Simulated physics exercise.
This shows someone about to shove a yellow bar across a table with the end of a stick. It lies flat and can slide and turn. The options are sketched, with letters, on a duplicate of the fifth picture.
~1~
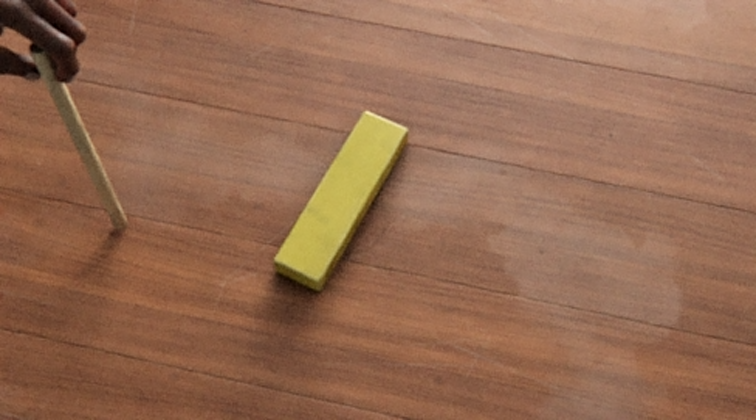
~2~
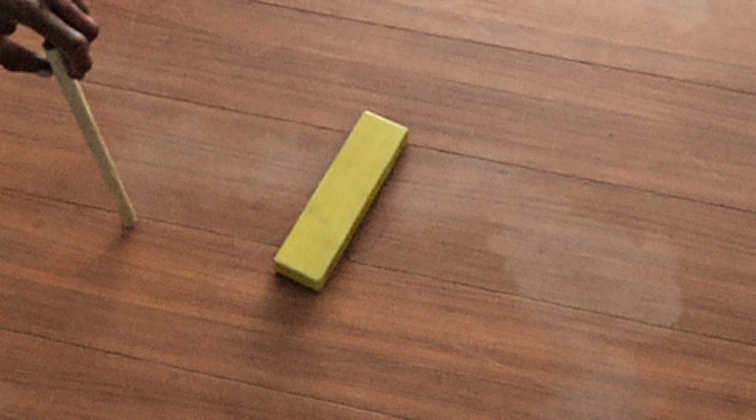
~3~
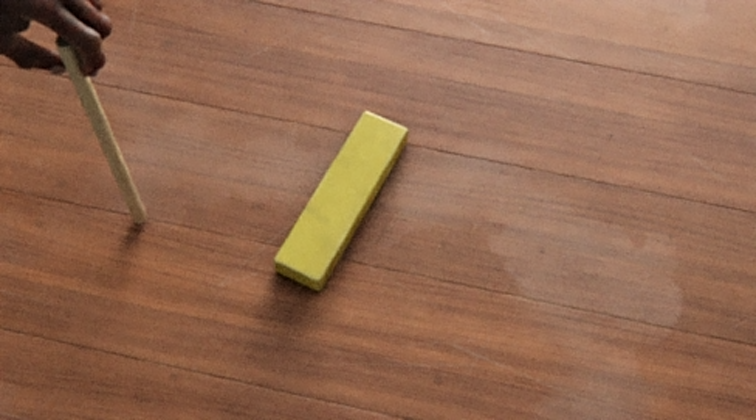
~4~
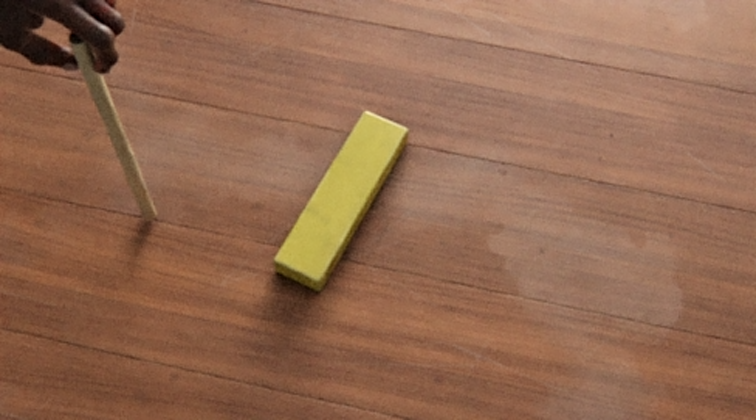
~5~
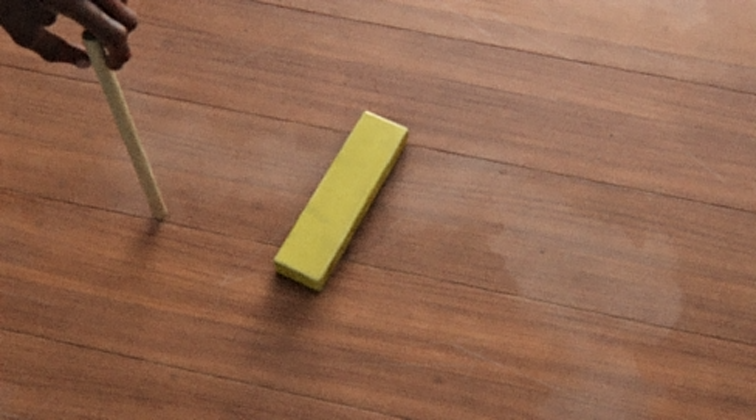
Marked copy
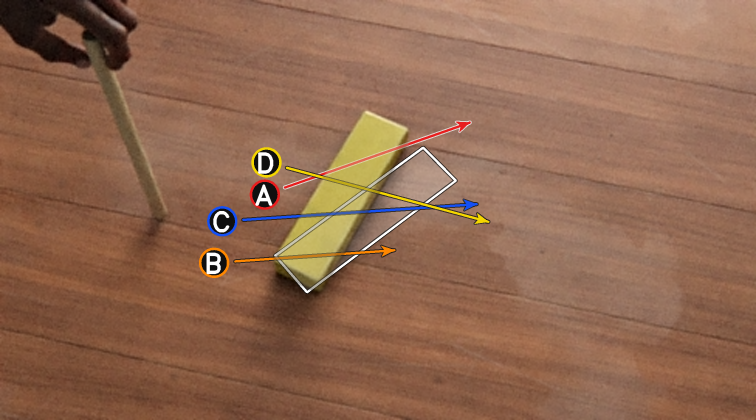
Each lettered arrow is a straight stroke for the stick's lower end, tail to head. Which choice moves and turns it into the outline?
It ends in the outline with A.
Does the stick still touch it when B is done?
Yes.
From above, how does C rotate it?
On that stroke, anticlockwise.
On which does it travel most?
C.
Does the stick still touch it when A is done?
No.
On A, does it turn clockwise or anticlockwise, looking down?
On that stroke, clockwise.
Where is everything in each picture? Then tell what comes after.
The first frame shows yellow bar (343, 193).
The second frame shows yellow bar (343, 193).
The third frame shows yellow bar (343, 193).
The fourth frame shows yellow bar (343, 193).
The fifth frame shows yellow bar (343, 193).
On the marked copy, A from (285, 188) to (470, 123); B from (235, 261) to (395, 250); C from (243, 220) to (477, 204); D from (287, 168) to (488, 222).
Taking A. A third of the way, foot of the stick (353, 165), piece (355, 197).
Two thirds of the way, foot of the stick (419, 142), piece (368, 204).
When it is over, foot of the stick (470, 124), piece (368, 204); it fills the outline.
As for the rest, B leaves the piece out of the outline, at (406, 192); C leaves the piece out of the outline, at (502, 174); D leaves the piece out of the outline, at (400, 248).
